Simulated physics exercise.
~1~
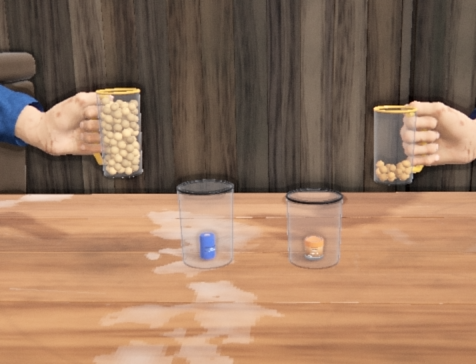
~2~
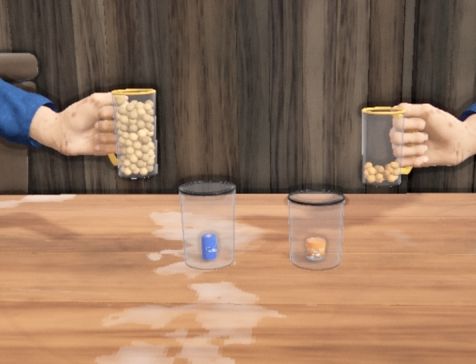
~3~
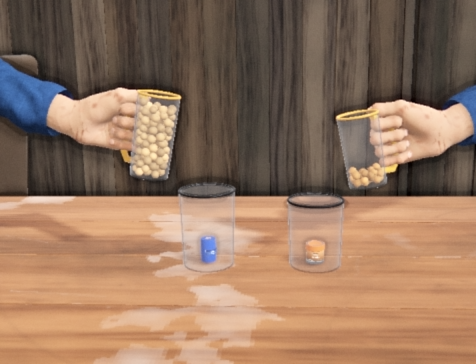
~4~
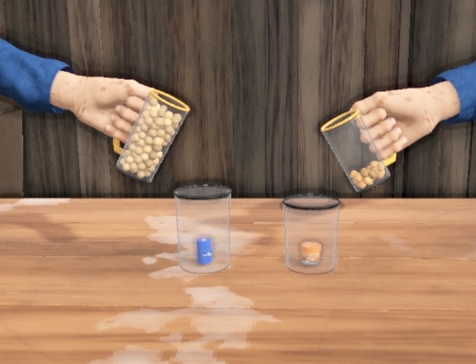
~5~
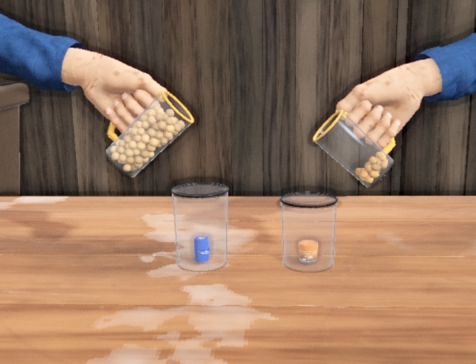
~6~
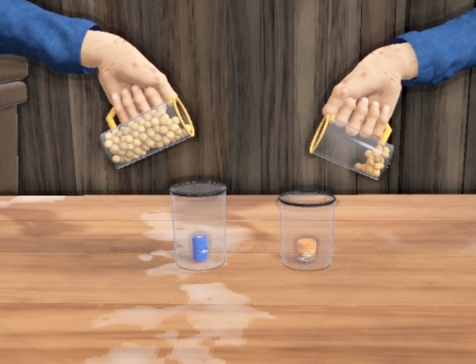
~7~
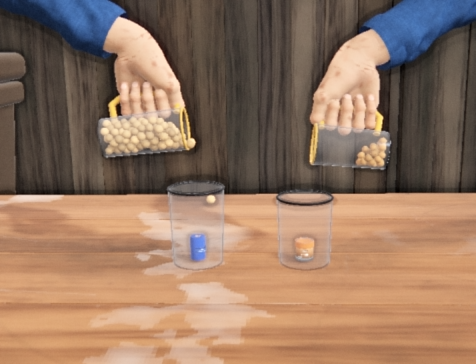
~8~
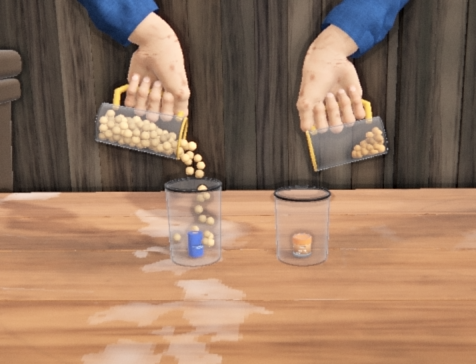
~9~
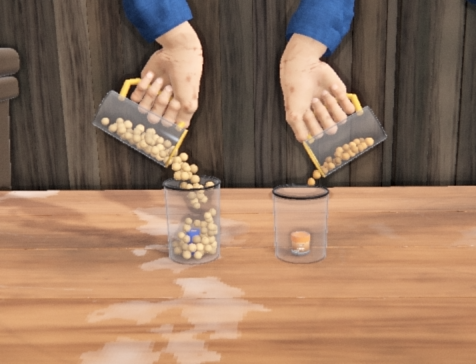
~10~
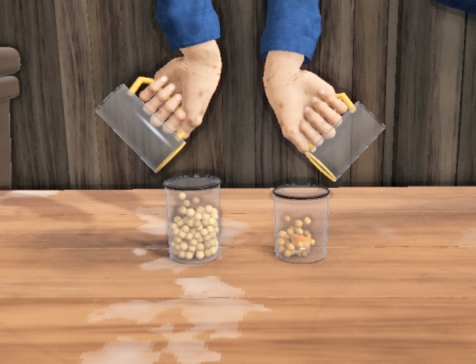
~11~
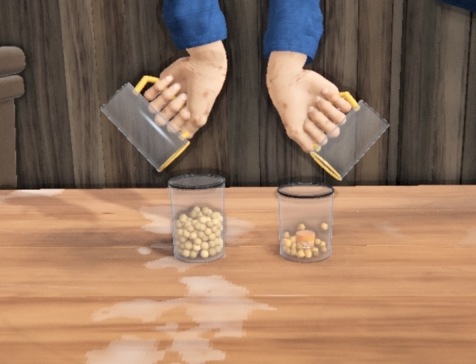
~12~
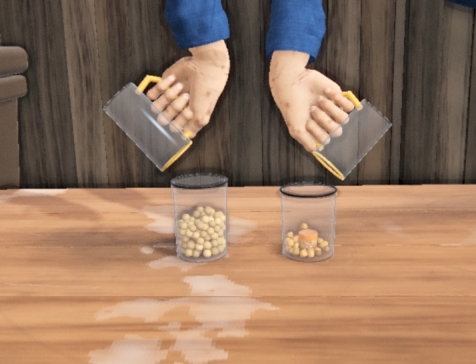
At a wooden table, two hands tip clear cups of pale round pieces into two glasses, the left starting first, until both cups are empty; the left glass ends half full with its blue object covered, while the right holds a shallow layer with its orange object still showing.
